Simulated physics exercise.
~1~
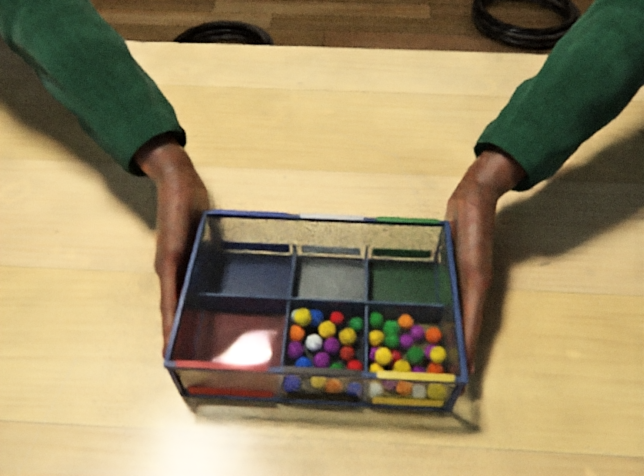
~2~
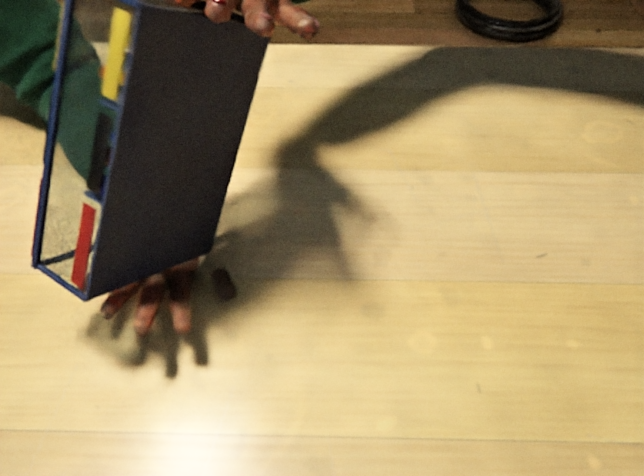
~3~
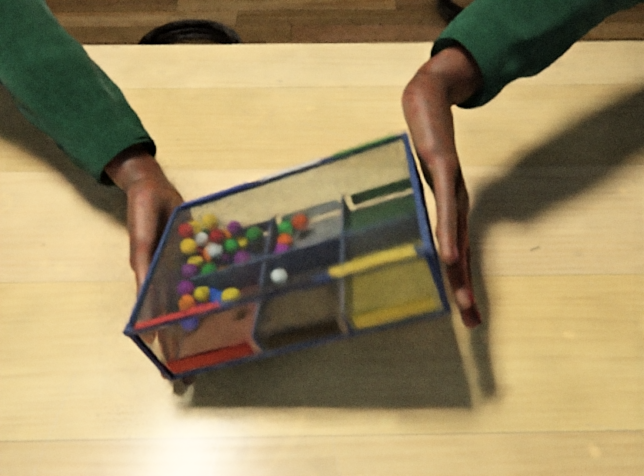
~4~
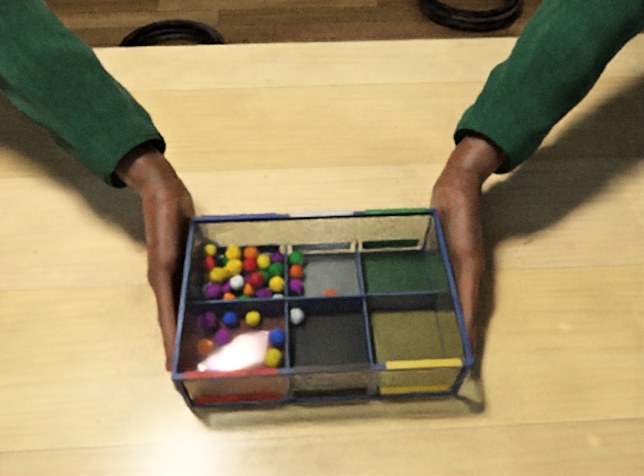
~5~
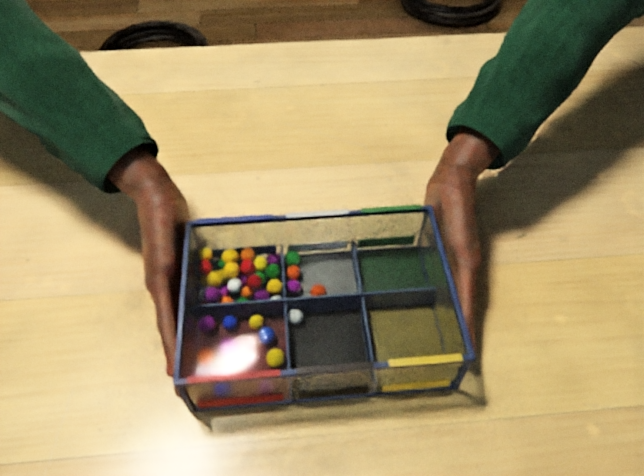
A shallow, clear-walled box with six coloured compartments is held between two hands in green sleeves above a pale wooden table, seen from above. Small multicoloured marbles fill the middle and right compartments of its near row, beside an empty red one. The hands tip the box steeply up onto its left side, showing its dark underside, then lower it back toward level as marbles gather at the left. It ends flat, with most marbles crowded in the far-left blue compartment, several in the red one, a few in the white one and a single pale marble in the black one, while green and yellow are empty.
